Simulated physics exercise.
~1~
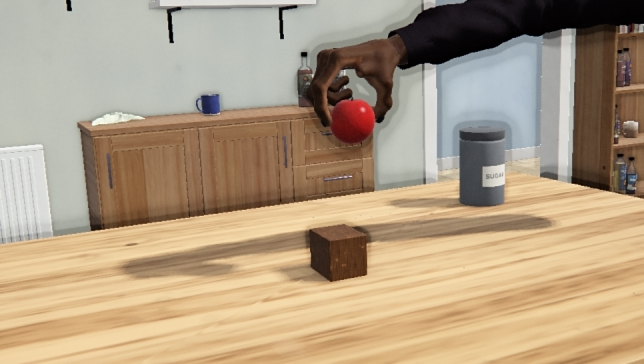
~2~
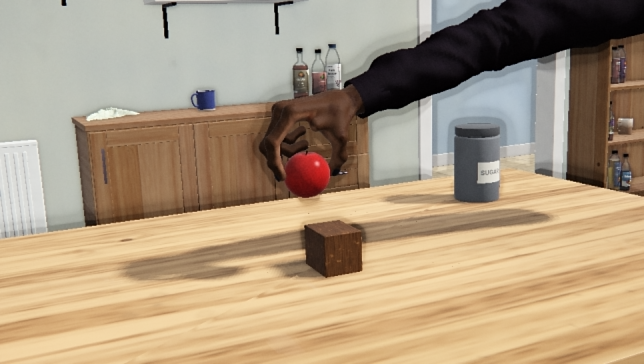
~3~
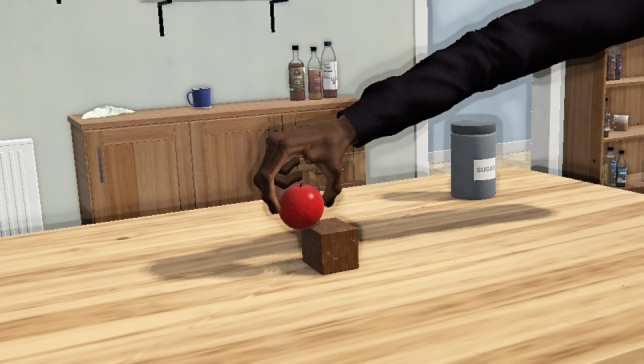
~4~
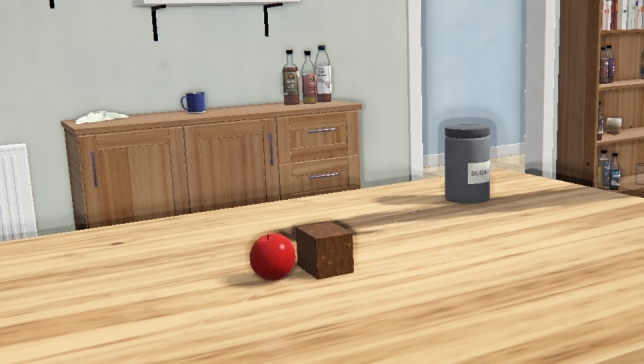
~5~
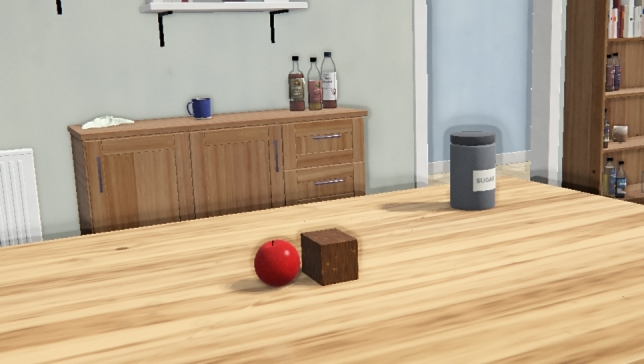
A bright red apple hangs from the fingertips of a dark-sleeved hand above a small brown block on a pale wooden table, seen at a slight downward angle by a gently swaying camera. A lidded grey jar stands farther back on the right, with a wooden cabinet, a blue mug and bottles behind. The hand lowers the apple leftward and down until it is beside the block's upper left edge. Then the hand is gone and the apple has dropped to the tabletop. It ends resting just left of the block, while block and jar remain in place.
